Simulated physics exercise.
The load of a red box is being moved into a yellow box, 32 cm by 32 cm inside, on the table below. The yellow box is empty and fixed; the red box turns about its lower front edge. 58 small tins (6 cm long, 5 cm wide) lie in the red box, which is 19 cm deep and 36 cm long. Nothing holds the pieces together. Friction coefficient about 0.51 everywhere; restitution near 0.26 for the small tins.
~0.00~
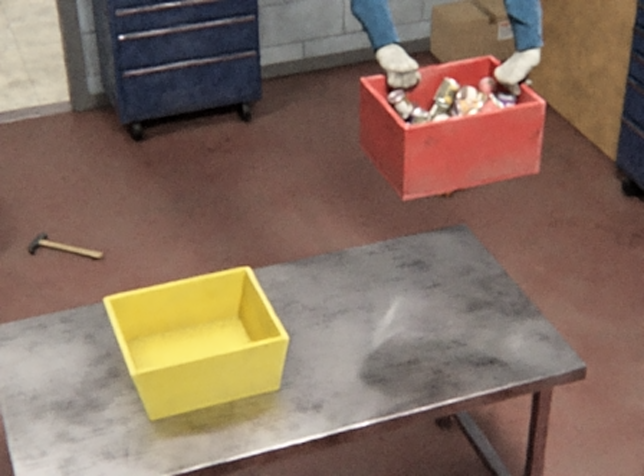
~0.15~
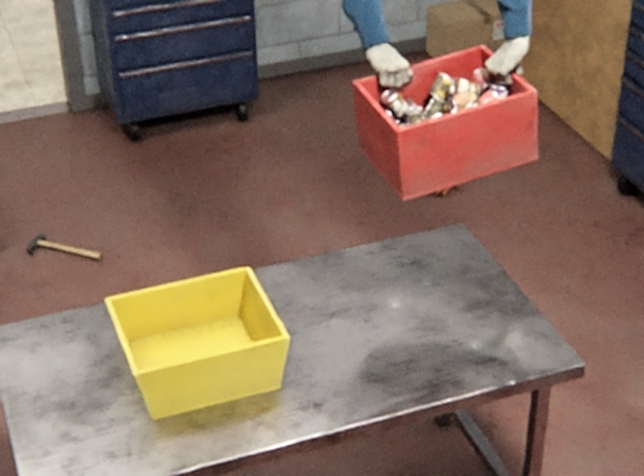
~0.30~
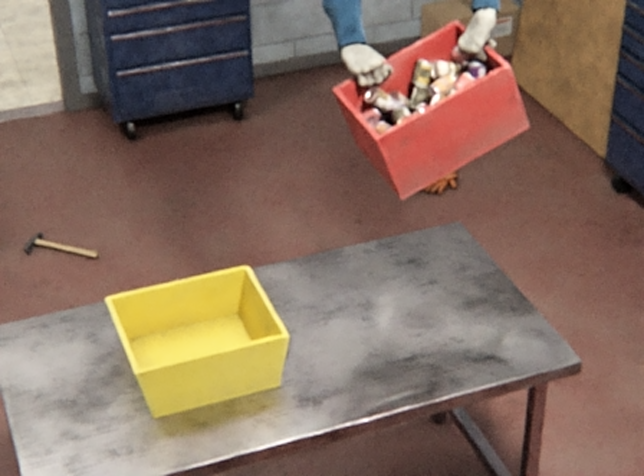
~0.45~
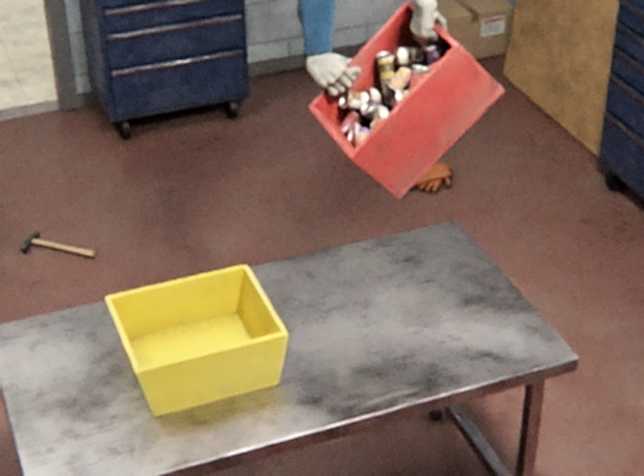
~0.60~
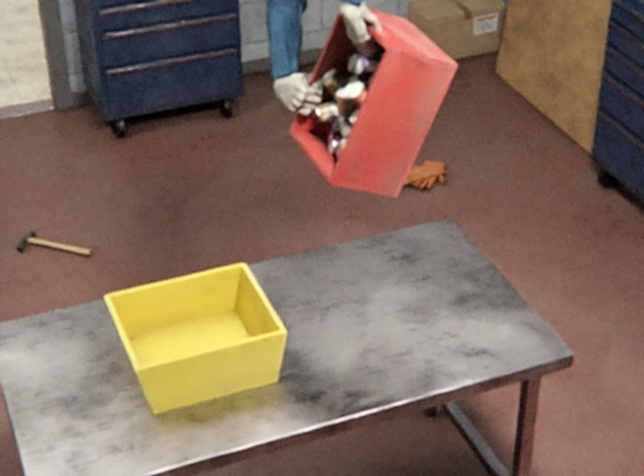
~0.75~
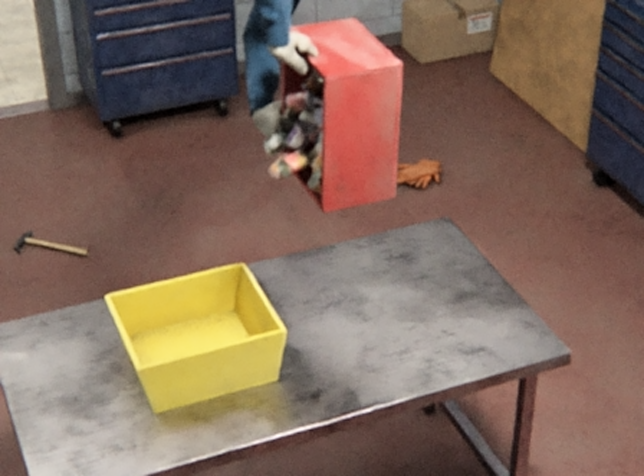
In a workshop, gloved hands hold a red box of small tins above and beyond a table bearing an empty yellow box, then steadily turn it leftward onto its side, the tins shifting and bunching at its open edge.
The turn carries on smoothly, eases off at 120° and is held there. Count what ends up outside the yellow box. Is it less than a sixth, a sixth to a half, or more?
From a sixth to a half of the small tins end outside the yellow box.
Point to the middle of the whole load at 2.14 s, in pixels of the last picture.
Around (222, 342).
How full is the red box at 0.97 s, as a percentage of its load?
Roughly 55 per cent is still inside.
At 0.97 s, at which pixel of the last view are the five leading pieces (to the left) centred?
Around (205, 329).
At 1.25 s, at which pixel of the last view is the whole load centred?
Around (238, 321).
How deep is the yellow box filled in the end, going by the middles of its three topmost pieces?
Some 7 cm.
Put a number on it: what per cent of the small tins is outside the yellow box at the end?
About 35 per cent.
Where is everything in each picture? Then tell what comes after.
In the first picture (we follow the rim corner now nearest the camera; the camera moves round a little), red box at (409, 127); yellow box at (136, 372); tilt 0°; nothing out yet.
In the second picture, red box at (401, 129); tilt 6°.
In the third picture, red box at (380, 136); tilt 21°.
In the fourth picture, red box at (353, 153); tilt 42°.
In the fifth picture, red box at (331, 179); tilt 66°.
In the sixth picture, red box at (322, 207); yellow box at (142, 367); tilt 88°; 3 out, the lowest tin at (283, 166).
After 0.97 s, tilt 113°; 33 still in the red box, 4 in the yellow box and 21 in the air.
After 1.25 s, tilt 120°; 10 still in the red box, 31 in the yellow box, 5 outside the yellow box and 12 in the air.
After 1.64 s, tilt 120°; 37 in the yellow box, 15 outside the yellow box and 6 in the air.
Outcome (at 2.14 s), 38 in the yellow box and 20 outside the yellow box. Asked share, 20 of 58, 34 per cent.
